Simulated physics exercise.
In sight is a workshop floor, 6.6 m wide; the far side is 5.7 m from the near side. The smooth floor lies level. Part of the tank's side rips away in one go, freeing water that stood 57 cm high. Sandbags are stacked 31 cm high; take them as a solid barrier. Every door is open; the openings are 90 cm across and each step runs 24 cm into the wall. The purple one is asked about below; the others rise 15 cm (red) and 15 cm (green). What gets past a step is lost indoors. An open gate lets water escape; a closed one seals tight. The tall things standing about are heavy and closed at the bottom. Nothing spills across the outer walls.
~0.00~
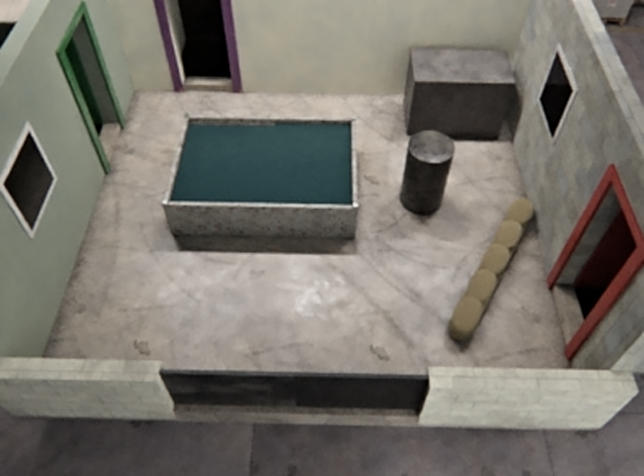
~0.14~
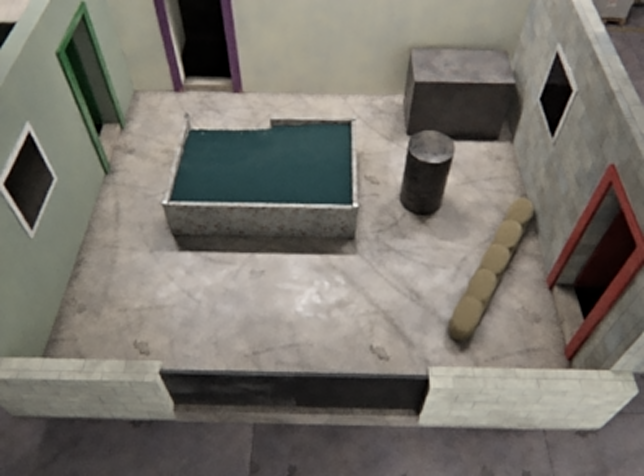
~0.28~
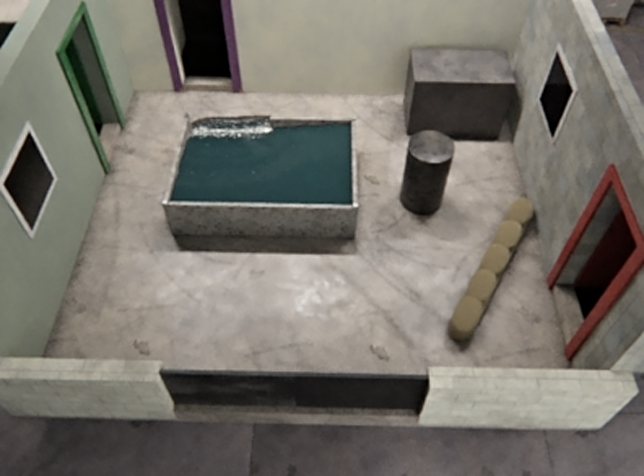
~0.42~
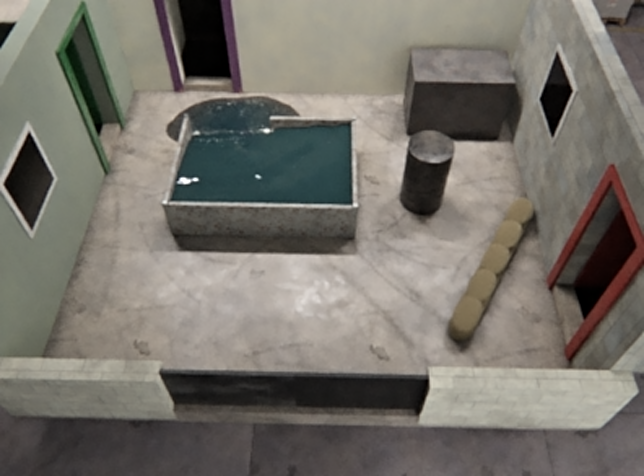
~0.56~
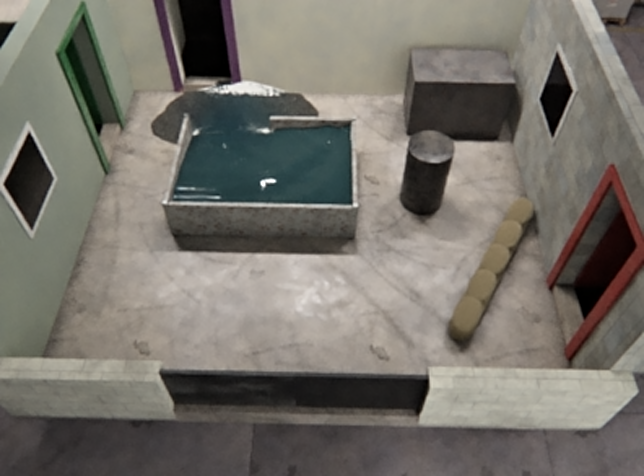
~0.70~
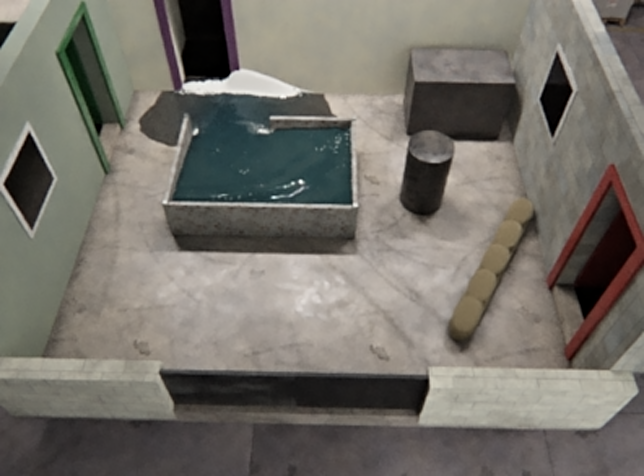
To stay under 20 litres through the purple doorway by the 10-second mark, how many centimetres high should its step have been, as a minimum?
Close to 34 cm is just enough.
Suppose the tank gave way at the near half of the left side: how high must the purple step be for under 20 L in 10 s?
About 11.0 cm.
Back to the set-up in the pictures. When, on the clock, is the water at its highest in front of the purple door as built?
Around 1.6 s.
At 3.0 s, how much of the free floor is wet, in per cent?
Some 40 per cent of it.
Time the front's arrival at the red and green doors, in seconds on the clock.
Arrival: Red 8.5 s, green 1.8 s.
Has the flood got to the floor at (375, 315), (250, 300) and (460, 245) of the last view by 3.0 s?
In that order: Dry, dry, still dry.
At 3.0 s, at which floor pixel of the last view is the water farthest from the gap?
At about (496, 100).
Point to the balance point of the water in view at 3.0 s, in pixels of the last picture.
Around (254, 157).
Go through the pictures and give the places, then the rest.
In the first frame, still water, 57 cm deep, in the tank at (266, 162); the purple door at (200, 43) is dry.
In the second frame, the front is at a hidden place, 0.3 m from the gap on the far side; 0.3 m2 of floor is wet, 57 cm left at the back.
In the third frame, the gap is on the far side, the front 0.8 m out at a hidden place; the back of the tank holds 57 cm.
In the fourth frame, the front is at (240, 100), 1.3 m from the gap on the far side; 2.1 m2 of floor is wet, 57 cm left at the back.
In the fifth frame, the gap is on the far side, the front 1.6 m out at (231, 82); the back of the tank holds 55 cm.
In the sixth frame, water pours out on the far side and has run 1.6 m, to (208, 80); about 8 cm deep outside, 50 cm at the back; water is at the purple door at (200, 43).
After 1.4 s water covers 15 % of the floor, deepest (40 cm) near (244, 96); 36 cm at the purple door, 56 litres in over its 15 cm step.
After 3.0 s water covers 40 % of the floor, deepest (32 cm) near (134, 94); 27 cm at the purple door, 228 litres in over its 15 cm step.
After 10.0 s water covers 95 % of the floor, deepest (14 cm) near (572, 400); 8 cm at the purple door, 296 litres in over its 15 cm step.
At the purple door as built, the water arrived by 0.6 s and peaked near 37 cm at 1.6 s.
With a step of 27.5 cm, 65 litres would have come in within the 10 s; with 37.5 cm, 6 litres. So under 20 litres takes about 34 cm.
